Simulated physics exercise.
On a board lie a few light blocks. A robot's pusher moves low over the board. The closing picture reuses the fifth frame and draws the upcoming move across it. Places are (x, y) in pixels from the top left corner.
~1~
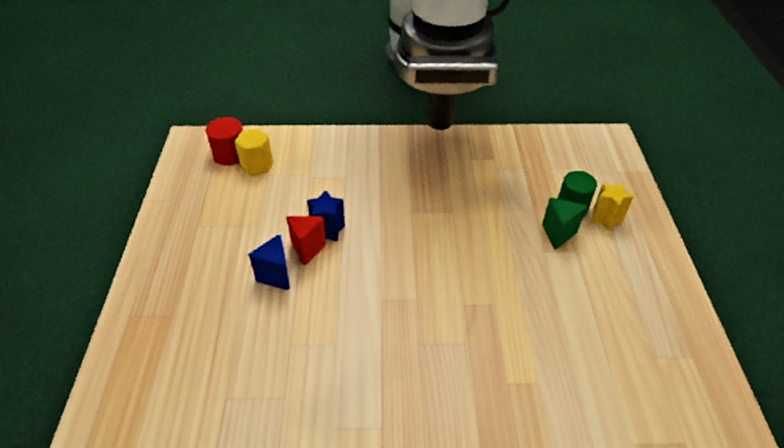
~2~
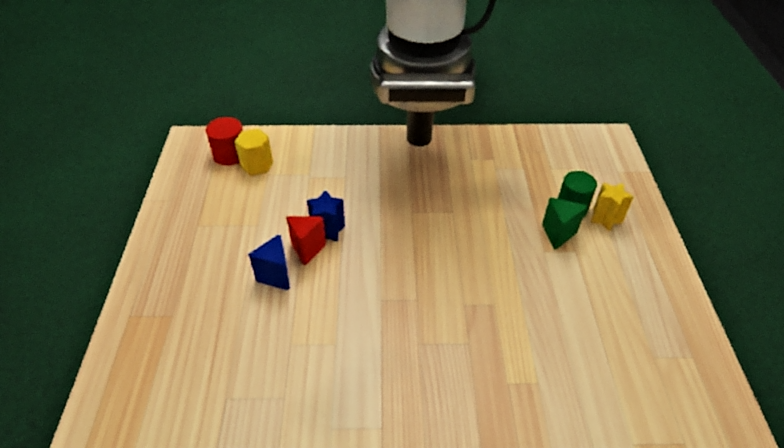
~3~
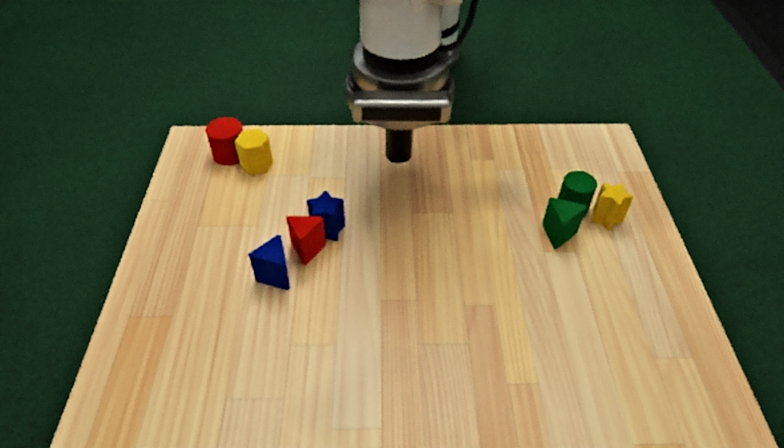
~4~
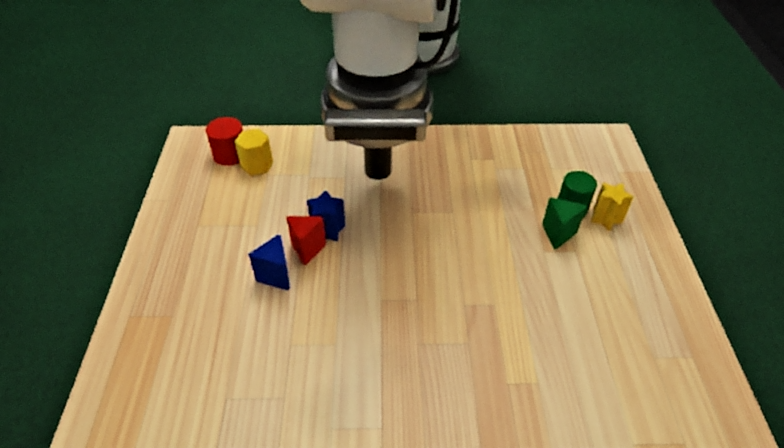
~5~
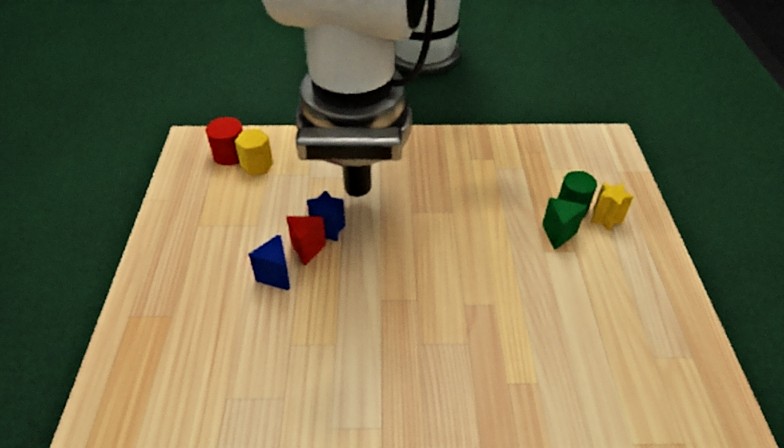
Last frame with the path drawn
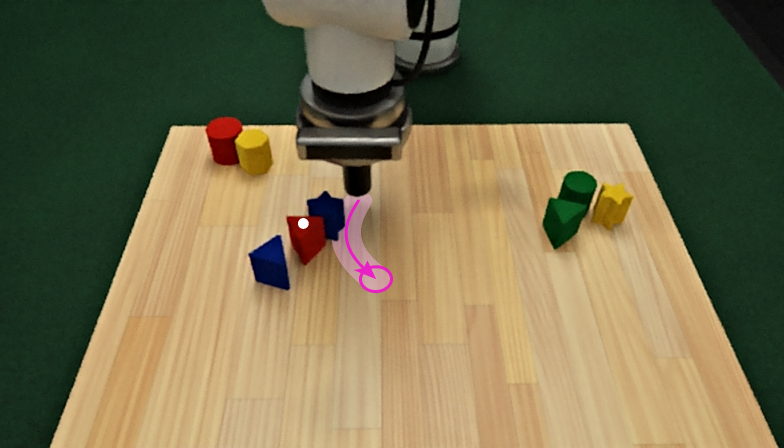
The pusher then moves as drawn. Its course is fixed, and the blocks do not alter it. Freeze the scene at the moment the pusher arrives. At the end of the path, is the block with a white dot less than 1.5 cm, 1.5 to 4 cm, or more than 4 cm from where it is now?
It shifts by 1.5 to 4 cm.
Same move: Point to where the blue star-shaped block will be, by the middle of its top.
The middle of its top is at (318, 222).
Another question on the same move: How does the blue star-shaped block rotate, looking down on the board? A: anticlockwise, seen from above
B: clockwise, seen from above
Choice B: Clockwise, seen from above.
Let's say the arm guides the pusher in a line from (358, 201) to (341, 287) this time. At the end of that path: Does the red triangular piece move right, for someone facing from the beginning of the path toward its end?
Yes, that is what happens.
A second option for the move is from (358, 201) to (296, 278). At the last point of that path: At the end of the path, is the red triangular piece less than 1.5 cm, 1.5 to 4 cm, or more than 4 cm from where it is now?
It will fall in the top band, over 4 cm.
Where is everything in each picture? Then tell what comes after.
Pusher tip at (440, 123); block tops, blue triangular piece at (270, 250); red triangular piece at (303, 223); blue star-shaped block at (325, 203), in the first picture.
Pusher at (419, 139); blocks unchanged, in the second picture.
Pusher at (399, 155); blocks unchanged, in the third picture.
Pusher at (378, 171); blocks unchanged, in the fourth picture.
Pusher at (358, 187); blue triangular piece at (270, 250); red triangular piece at (303, 223); blue star-shaped block at (325, 203), in the fifth picture.
Path on the board, from (358, 201) by way of (347, 226) and (352, 254) to (376, 279); the dot is on the red triangular piece.
What follows on the original path. One third of the way, pusher at (346, 214); red triangular piece at (296, 227); blue star-shaped block at (318, 210), turned 30° clockwise.
Two thirds of the way, pusher at (352, 241); blue triangular piece at (263, 252), turned 15° anticlockwise; red triangular piece at (287, 232), turned 30° clockwise; blue star-shaped block at (319, 222), turned 60° clockwise.
At the end, pusher at (376, 266); blue triangular piece at (263, 252), turned 15° anticlockwise; red triangular piece at (287, 232), turned 30° clockwise; blue star-shaped block at (318, 222), turned 60° clockwise.
